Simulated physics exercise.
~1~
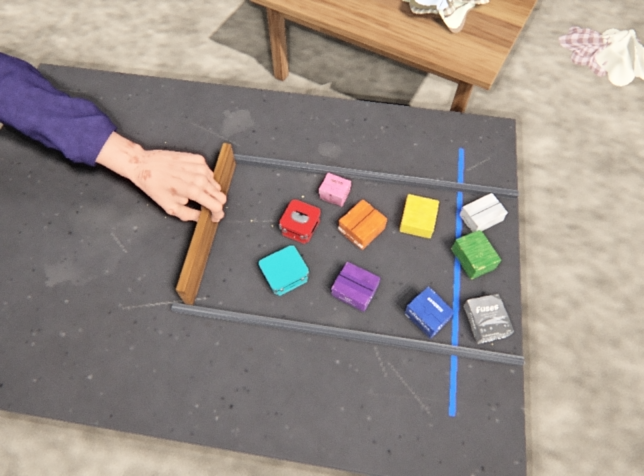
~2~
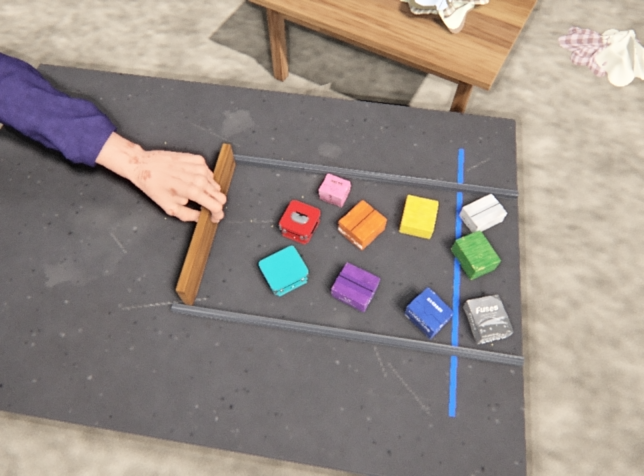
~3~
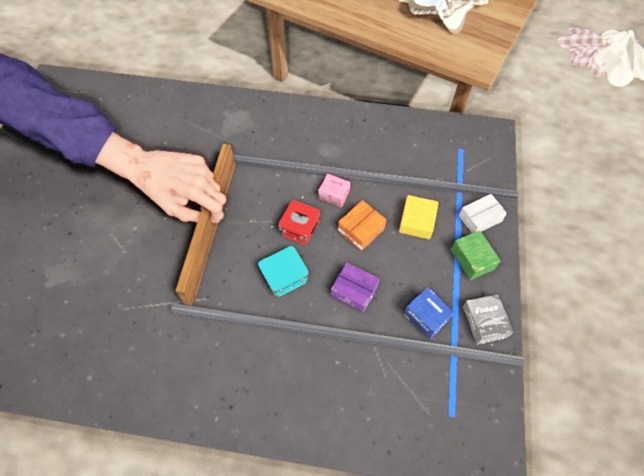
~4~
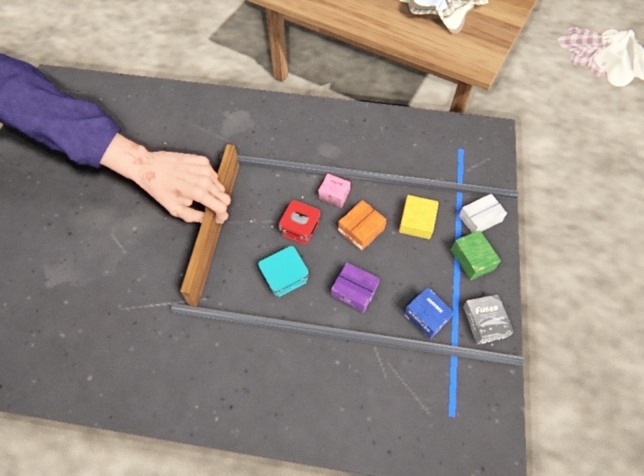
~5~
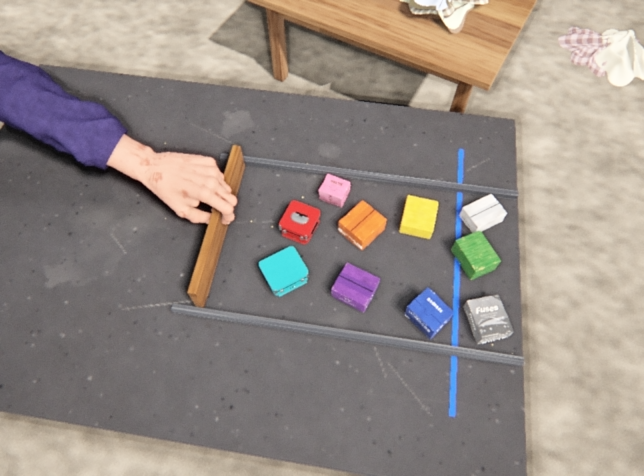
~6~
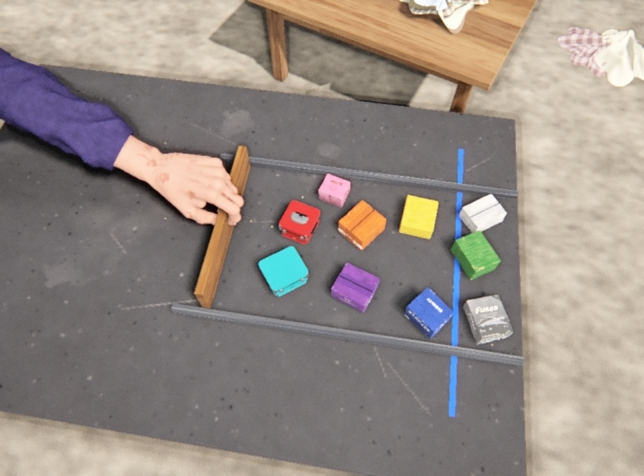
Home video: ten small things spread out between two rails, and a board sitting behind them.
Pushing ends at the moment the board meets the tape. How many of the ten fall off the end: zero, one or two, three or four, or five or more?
Three or four spill over.
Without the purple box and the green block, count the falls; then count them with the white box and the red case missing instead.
2, then 2.
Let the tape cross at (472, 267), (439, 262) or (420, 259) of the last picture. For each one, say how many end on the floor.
Going through each try, you'd get 5, 3 and 2.
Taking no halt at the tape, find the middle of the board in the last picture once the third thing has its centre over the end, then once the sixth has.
It sits around (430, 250) and after that around (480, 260).
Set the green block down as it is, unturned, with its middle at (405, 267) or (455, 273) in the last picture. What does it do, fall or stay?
In turn it holds its place, then holds its place.
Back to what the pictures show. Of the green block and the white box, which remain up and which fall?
Green block keeps its place; white box is gone.
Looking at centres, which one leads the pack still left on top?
Result: Purple box.
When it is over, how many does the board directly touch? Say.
It's 3 of them.
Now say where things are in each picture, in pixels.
In the first picture, grey box (488, 319); white box (483, 214); green block (475, 255); board (209, 220); tape (457, 264).
In the second picture, white box (483, 214); yellow block (419, 217).
In the third picture, green block (475, 255); blue box (428, 313).
In the fourth picture, grey box (488, 319); orange box (362, 225).
In the fifth picture, white box (483, 214); red case (300, 223).
In the sixth picture, grey box (488, 319); white box (483, 214); green block (475, 255); board (225, 223); tape (457, 264).
Soon after, none off yet; grey box at rest near (488, 319); white box at rest near (483, 214); green block at rest near (475, 255).
Then, one off so far; grey box falling near (534, 345); white box tipped a little near (531, 211); green block moving near (481, 260).
At rest, the number that fall off is three or four; fallen, yellow block, blue box, white box and grey box.
